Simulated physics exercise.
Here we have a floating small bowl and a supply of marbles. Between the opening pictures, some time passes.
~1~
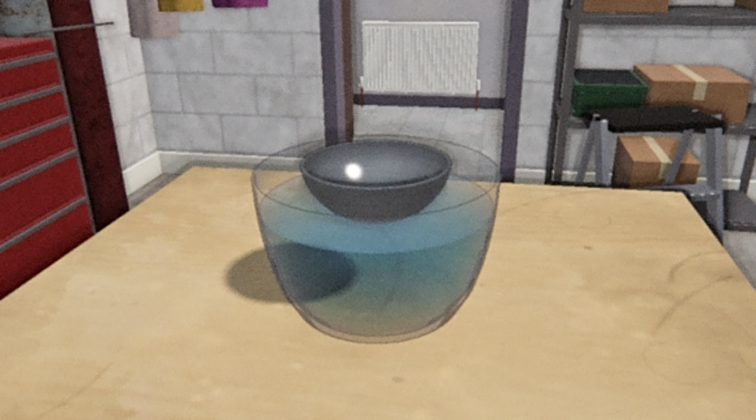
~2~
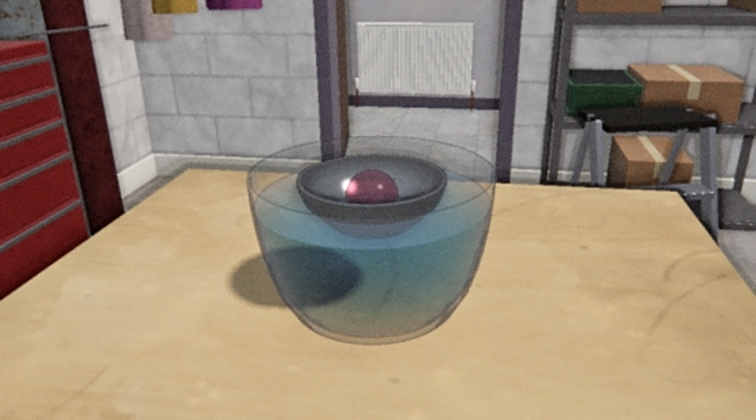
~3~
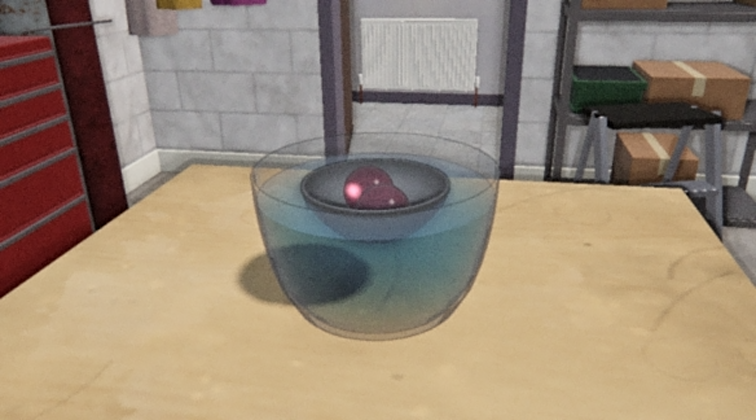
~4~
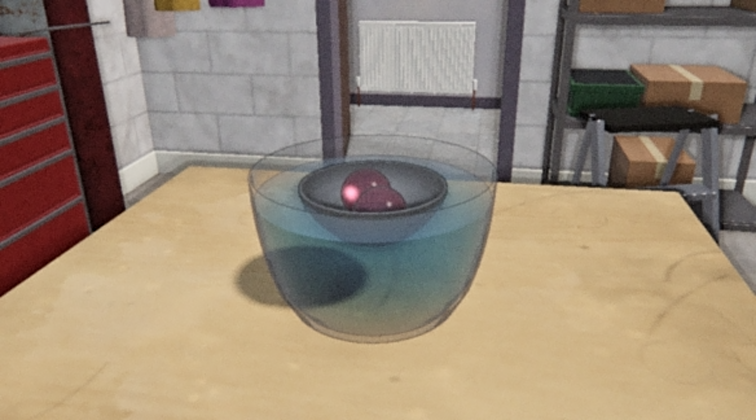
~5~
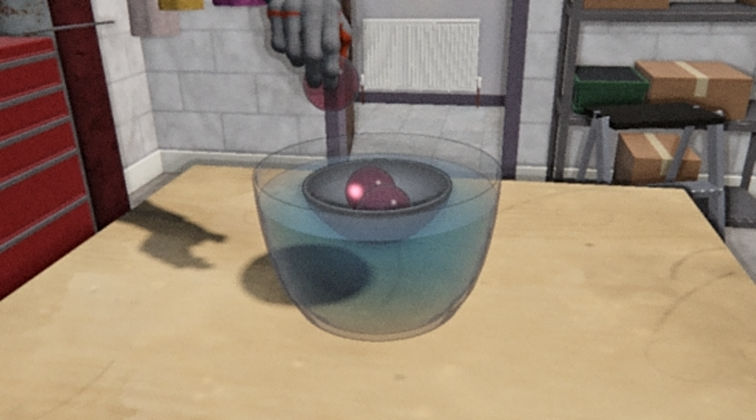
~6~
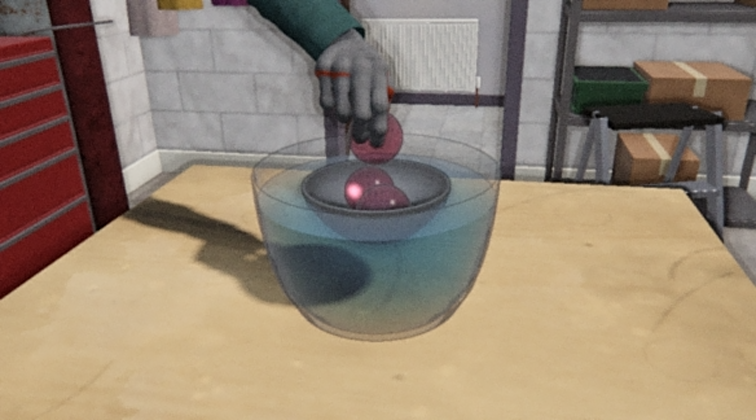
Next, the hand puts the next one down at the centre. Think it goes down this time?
Yes, it is lost.
Shortly, the glass marble is in and the small bowl dips.
Then, water pours in over its edge.
At the finish, the small bowl lies on the bottom with its load.
